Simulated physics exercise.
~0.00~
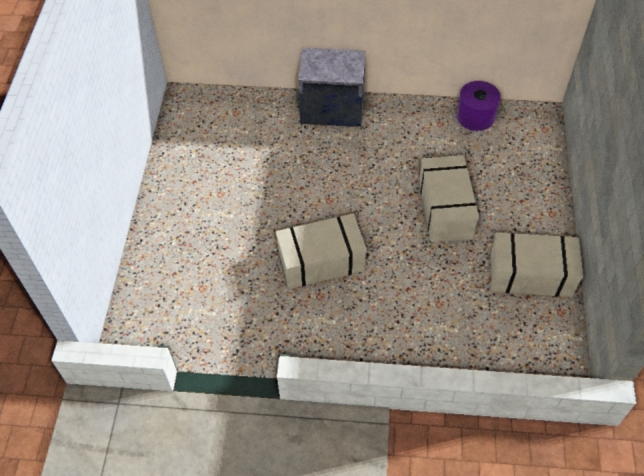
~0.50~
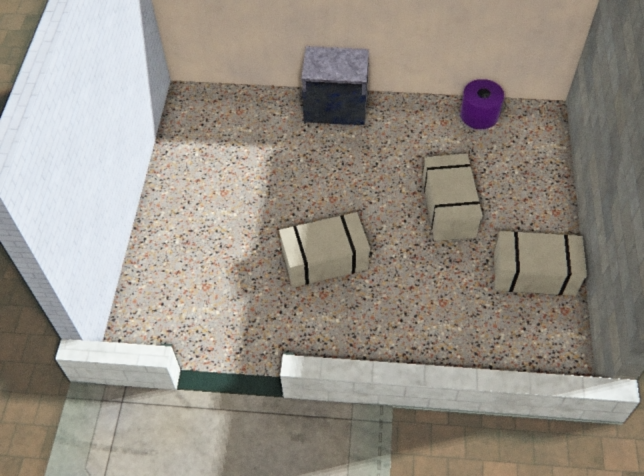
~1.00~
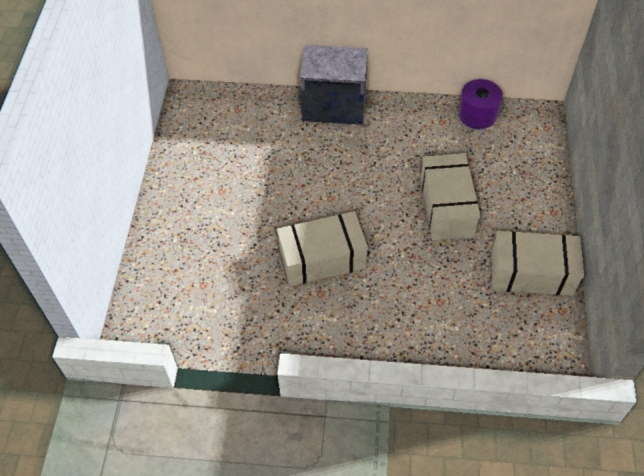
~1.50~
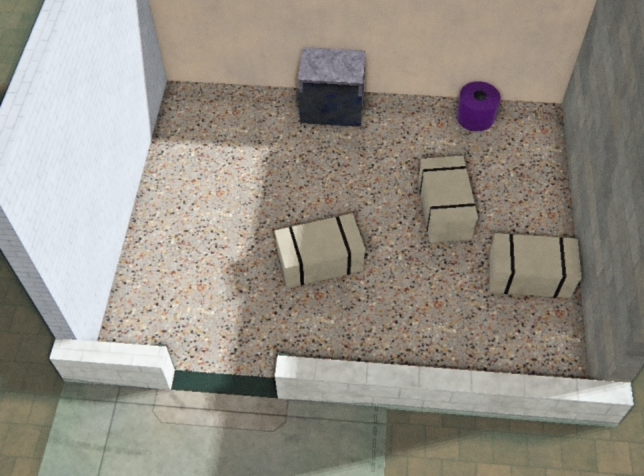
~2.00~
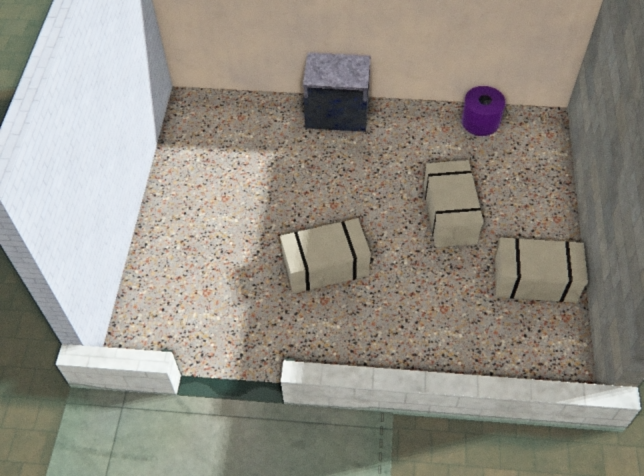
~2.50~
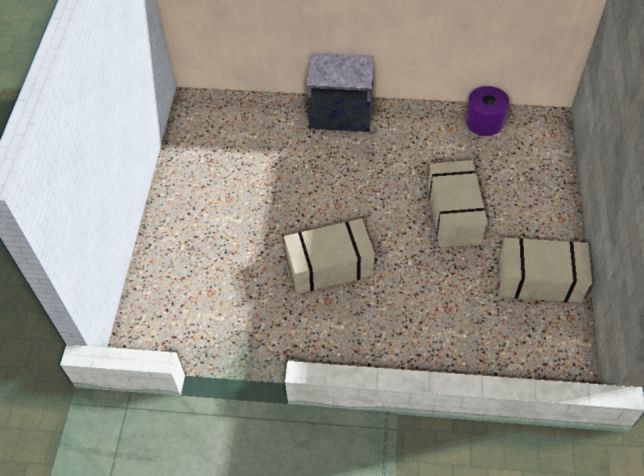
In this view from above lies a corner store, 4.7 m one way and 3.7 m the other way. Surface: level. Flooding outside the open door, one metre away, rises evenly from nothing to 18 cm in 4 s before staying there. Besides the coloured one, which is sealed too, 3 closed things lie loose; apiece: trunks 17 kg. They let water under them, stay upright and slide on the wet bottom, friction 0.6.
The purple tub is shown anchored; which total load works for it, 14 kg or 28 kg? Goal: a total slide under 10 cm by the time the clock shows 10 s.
Passing pick: The lighter.
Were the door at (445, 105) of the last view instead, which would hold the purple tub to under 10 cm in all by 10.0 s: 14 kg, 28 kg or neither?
With that change, the big one is needed.
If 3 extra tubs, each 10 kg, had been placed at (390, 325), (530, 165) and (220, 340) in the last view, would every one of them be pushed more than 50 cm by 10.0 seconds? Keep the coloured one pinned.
Result, in turn - falls shy; falls shy; exceeds it.
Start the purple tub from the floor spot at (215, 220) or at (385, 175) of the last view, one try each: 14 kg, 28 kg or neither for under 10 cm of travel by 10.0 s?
At the first spot the lesser mass is plenty, at the second the lesser mass is plenty.
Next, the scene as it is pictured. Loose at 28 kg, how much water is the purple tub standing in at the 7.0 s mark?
Depth: Approx. 0 cm.
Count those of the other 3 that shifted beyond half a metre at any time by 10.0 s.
My count gives 1.
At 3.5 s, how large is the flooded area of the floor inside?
The covered patch comes to about 2.0 m2.
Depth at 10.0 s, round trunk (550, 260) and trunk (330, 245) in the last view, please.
About 2 and 7 cm.
After 3.5 s the purple tub would be 0 cm from its start with 14 kg and 0 cm from its start with 28 kg; 0 cm of water round it then.
After 4.5 s the purple tub would be 0 cm from its start with 14 kg and 0 cm from its start with 28 kg; 0 cm of water round it then.
After 7.0 s the purple tub would be 0 cm from its start with 14 kg and 0 cm from its start with 28 kg; 0 cm of water round it then.
After 10.0 s the purple tub would be 0 cm from its start with 14 kg and 0 cm from its start with 28 kg; 4 cm of water round it then.
